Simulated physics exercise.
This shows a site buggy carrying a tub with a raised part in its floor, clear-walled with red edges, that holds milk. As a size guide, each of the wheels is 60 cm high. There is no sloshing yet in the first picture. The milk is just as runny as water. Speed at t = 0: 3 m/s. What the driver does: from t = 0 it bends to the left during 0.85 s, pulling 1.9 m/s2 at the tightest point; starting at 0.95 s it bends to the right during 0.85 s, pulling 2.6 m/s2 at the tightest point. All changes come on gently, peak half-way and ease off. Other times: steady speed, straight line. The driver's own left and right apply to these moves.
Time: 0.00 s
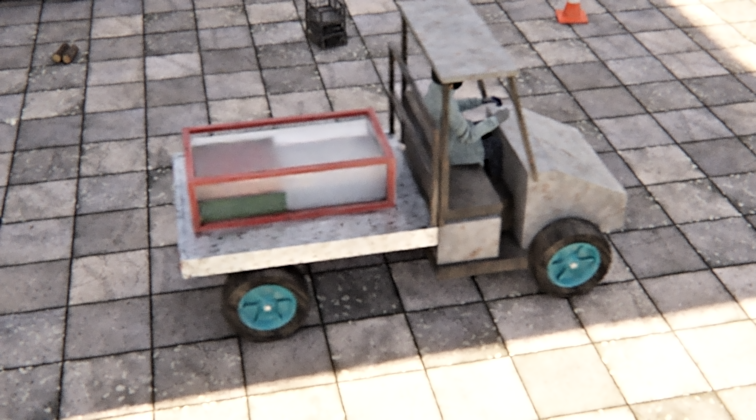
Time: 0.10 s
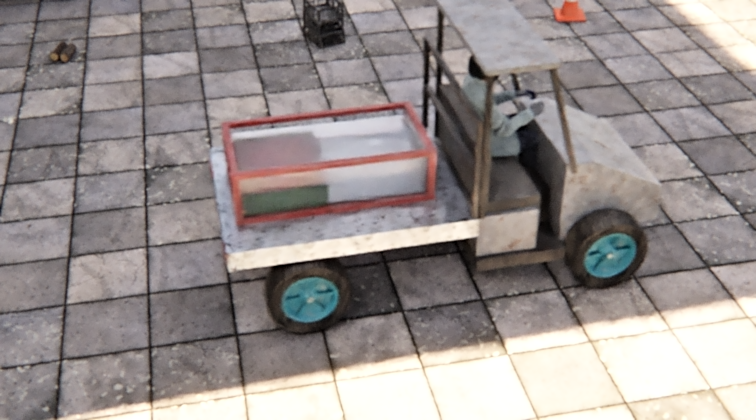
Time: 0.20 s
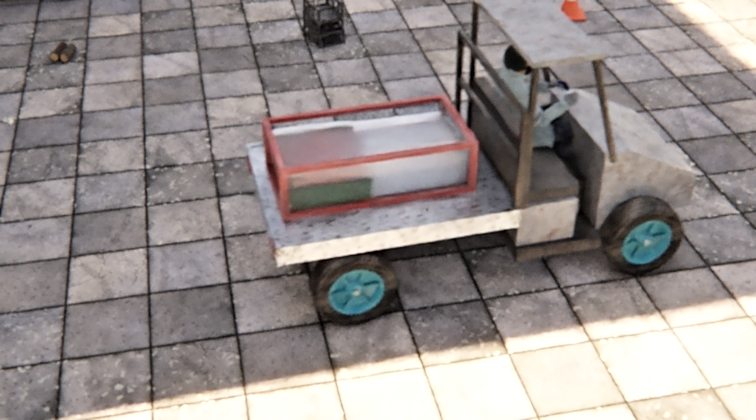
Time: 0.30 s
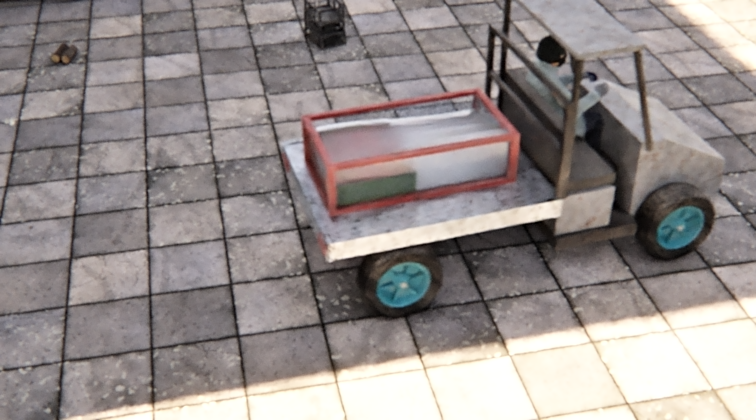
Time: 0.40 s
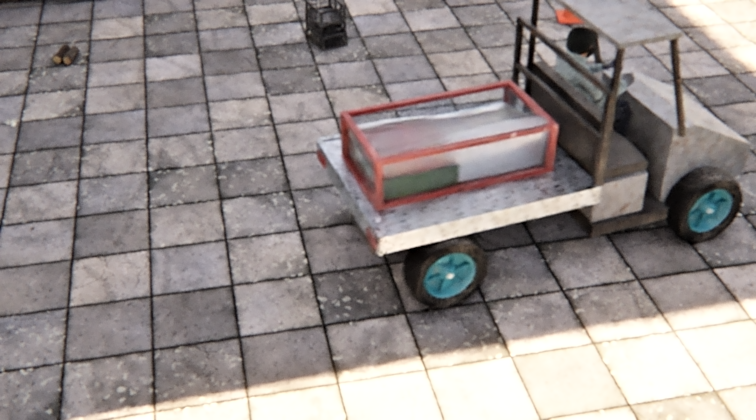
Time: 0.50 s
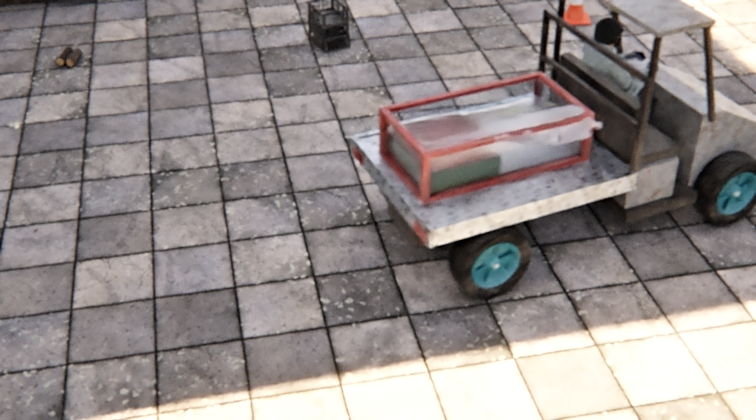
At the start, a buggy with teal wheels and a seated driver carries a red-edged, clear-walled tub of level, milky liquid across paving. It rolls rightward, then gradually turns away from the viewer as the liquid tilts, climbing the near side more steeply while the buggy's nose passes the right edge.
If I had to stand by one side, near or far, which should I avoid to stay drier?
Avoid the far side.
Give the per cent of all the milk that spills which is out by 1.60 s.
About 70 %.
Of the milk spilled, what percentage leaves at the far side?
It comes to about 60 per cent of the spill.
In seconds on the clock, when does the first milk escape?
It happens at some 0.6 s.
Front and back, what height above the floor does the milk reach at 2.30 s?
Some 26 cm in front and some 28 cm behind.
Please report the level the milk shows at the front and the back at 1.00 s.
It reads roughly 30 cm up front and 30 cm at the back.
By 1.00 s front 30 cm, middle 31 cm, back 30 cm above the lowest part of the floor; the loss stands at 3 per cent, over the near side.
By 1.60 s front 29 cm, middle 26 cm, back 30 cm above the lowest part of the floor; the loss stands at 8 per cent, over the far side and the near side, a little elsewhere.
By 2.30 s front 27 cm, middle 27 cm, back 27 cm above the lowest part of the floor; the loss stands at 11 per cent, mostly over the far side, some over the near side.
By 4.78 s the loss stands at 13 per cent, over the far side and the near side, a little elsewhere; the far side has passed 7 per cent and the near side 4.
